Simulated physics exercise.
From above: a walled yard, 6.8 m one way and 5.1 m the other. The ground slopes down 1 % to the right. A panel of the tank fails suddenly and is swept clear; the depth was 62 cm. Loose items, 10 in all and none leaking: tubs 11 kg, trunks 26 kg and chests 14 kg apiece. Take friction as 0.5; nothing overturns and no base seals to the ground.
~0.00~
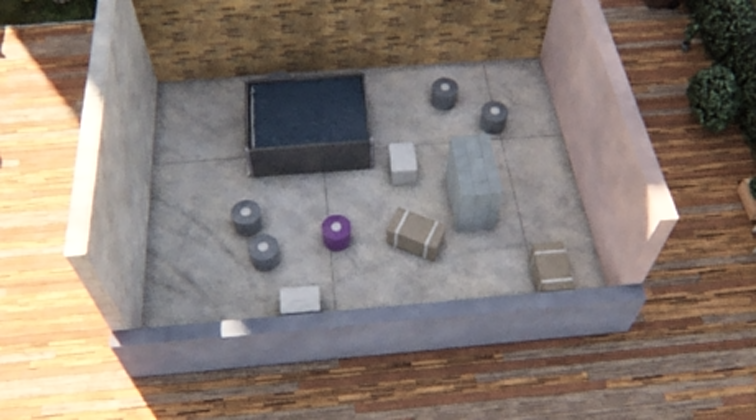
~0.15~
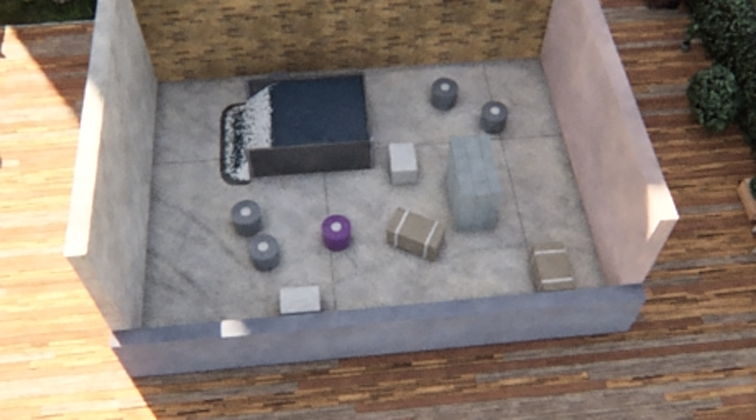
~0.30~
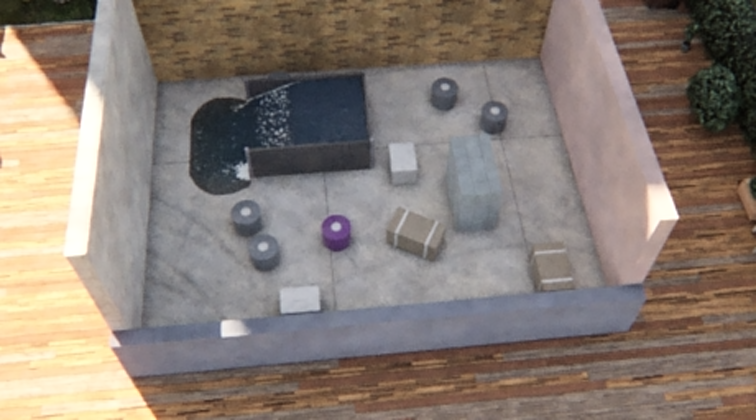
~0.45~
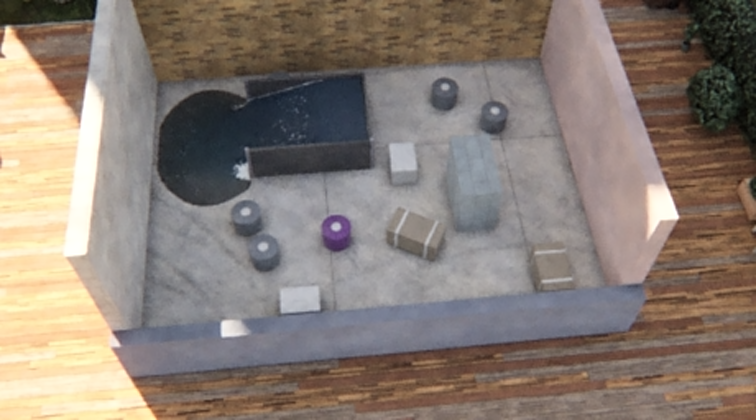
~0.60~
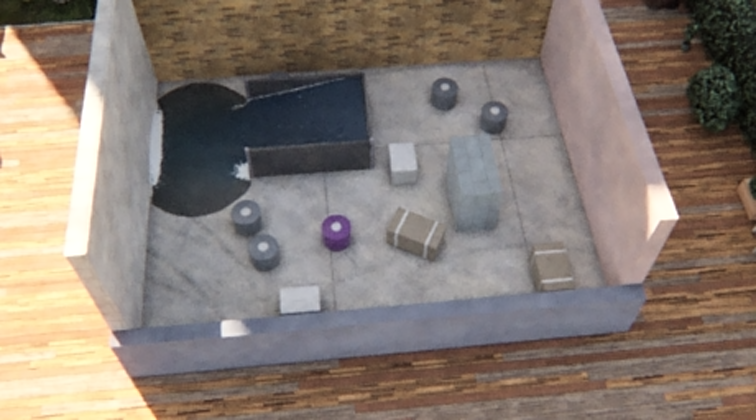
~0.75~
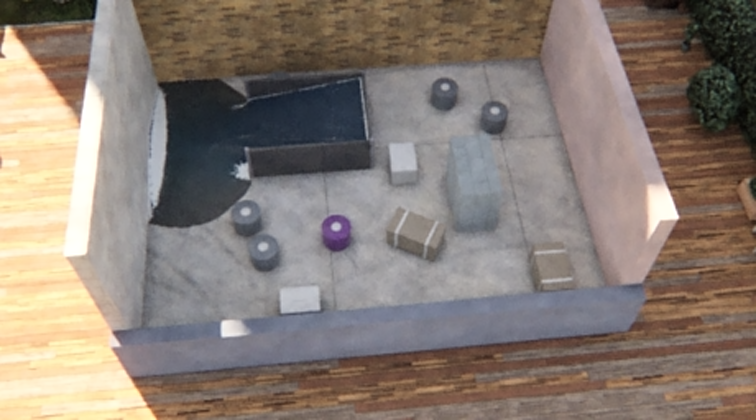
A dark rectangular tank of water stands near the back wall of a walled concrete yard, seen from above by a still camera. Around it sit grey tubs, one purple tub near the centre, pale blocks, brown strapped trunks and a tall grey block to the right. Water bursts from the tank's left side, foaming, then spreads in a dark rounded pool to the left wall and along it, while the objects stay put.
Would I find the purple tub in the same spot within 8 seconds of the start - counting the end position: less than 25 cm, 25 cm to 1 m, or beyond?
The purple tub stays put.
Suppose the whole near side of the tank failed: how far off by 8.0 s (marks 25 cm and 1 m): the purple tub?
In that case the purple tub ends far away.
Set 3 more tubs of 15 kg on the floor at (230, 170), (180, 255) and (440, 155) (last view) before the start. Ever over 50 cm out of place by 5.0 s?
In turn: Past it, past it, less.
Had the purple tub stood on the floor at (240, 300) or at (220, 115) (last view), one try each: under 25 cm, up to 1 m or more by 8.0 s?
In turn: It ends far away; it ends far away.
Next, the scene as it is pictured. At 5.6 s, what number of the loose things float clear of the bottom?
0 of them.
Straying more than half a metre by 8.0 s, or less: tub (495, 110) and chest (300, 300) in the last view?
In that order: Less, over.
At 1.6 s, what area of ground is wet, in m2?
Some 8.5 m2.
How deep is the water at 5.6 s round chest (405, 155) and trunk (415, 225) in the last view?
About 2 and 4 cm.
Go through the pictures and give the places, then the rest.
In the first frame, the purple tub at (336, 227) rests on the ground; water covers 2.7 m2; 0 of 10 have shifted.
In the second frame, the purple tub at (336, 227), on the bottom; water covers 3.5 m2; 0 of 10 have shifted.
In the third frame, the purple tub at (336, 227), on the bottom; 4.4 m2 under water; 0 of 10 have shifted.
In the fourth frame, the purple tub at (336, 227) rests on the ground; 5.7 m2 under water; 0 of 10 have shifted.
In the fifth frame, the purple tub at (336, 227), on the bottom; 6.7 m2 under water; 0 of 10 have shifted.
In the sixth frame, the purple tub at (336, 227), on the bottom; water covers 7.1 m2; 0 of 10 have shifted.
After 1.6 s the purple tub is near (336, 227), 0.0 m from its start, aground; 0 afloat.
After 3.6 s the purple tub is near (336, 227), 0.0 m from its start, aground; 0 afloat.
After 5.6 s the purple tub is near (336, 227), 0.0 m from its start, aground; 0 afloat.
After 8.0 s the purple tub is near (336, 227), 0.0 m from its start, aground; 2 afloat.
